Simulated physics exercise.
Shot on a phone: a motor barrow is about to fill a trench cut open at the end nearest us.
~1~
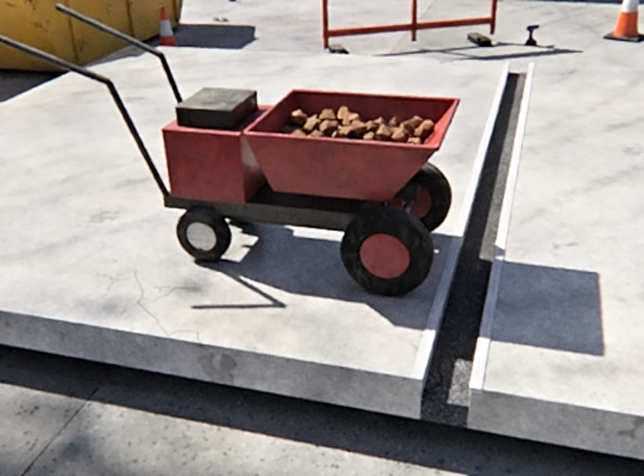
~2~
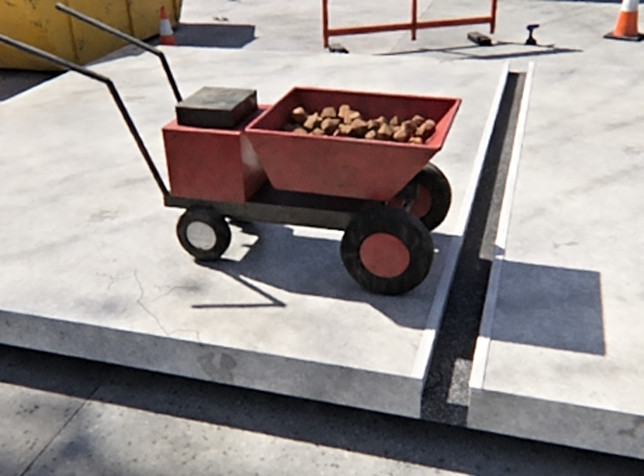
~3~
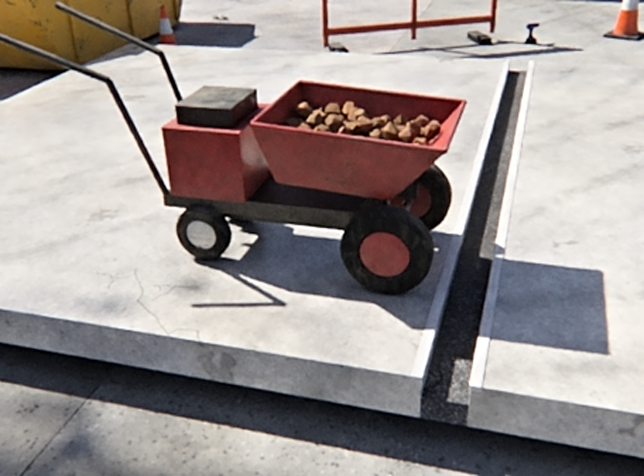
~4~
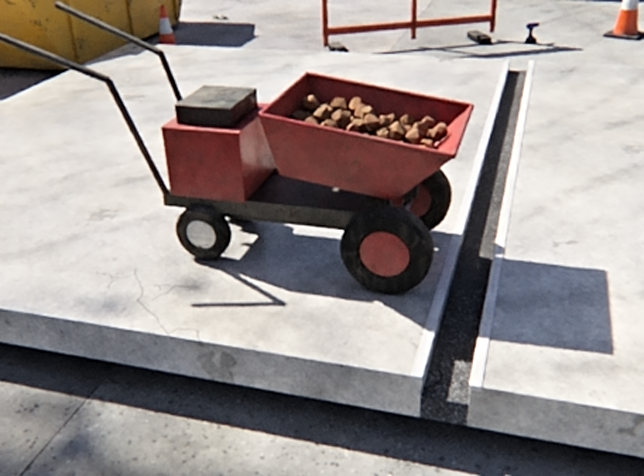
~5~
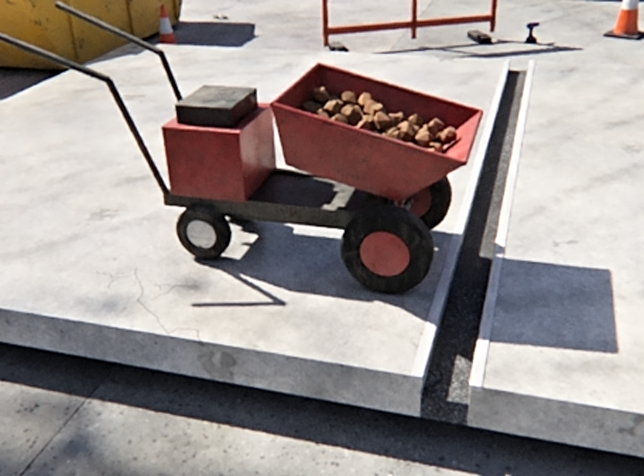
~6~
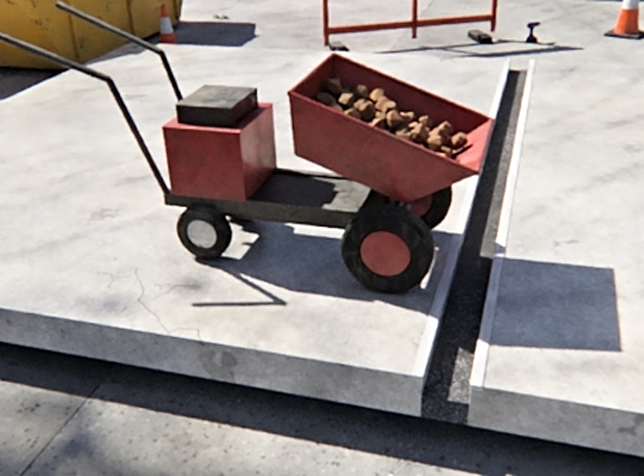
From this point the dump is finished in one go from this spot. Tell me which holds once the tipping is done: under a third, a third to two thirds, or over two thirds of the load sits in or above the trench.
Beneath one third.
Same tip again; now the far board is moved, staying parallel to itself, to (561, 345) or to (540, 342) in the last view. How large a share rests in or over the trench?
You'd get 50 % in the first case and 20 % in the second.
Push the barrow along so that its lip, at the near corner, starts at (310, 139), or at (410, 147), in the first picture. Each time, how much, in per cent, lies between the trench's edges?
About 40 per cent for the first spot and about 0 per cent for the second.
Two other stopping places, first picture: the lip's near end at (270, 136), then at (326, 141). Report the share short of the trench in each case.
About 60 % and 20 %.
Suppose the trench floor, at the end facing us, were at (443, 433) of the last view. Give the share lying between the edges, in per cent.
I'd put it at about 0 in a hundred.
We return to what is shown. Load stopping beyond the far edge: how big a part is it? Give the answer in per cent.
Around 80 per cent.
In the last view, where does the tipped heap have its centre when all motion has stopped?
The centre settles at about (575, 269).
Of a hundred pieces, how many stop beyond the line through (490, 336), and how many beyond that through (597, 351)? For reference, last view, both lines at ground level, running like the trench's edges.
In order, some 80 % then some 30 %.
Just after the last frame, skip tipped steeply; every one in the skip.
A moment on, skip tipped right over; the larger part in the skip; roughly a quarter beyond it; just a few falling.
Further on, skip tipped right over; roughly a quarter in the skip; the larger part beyond it.
When it is over, skip tipped right over; roughly a quarter in the skip; just a few in or heaped over the trench; the larger part beyond it.
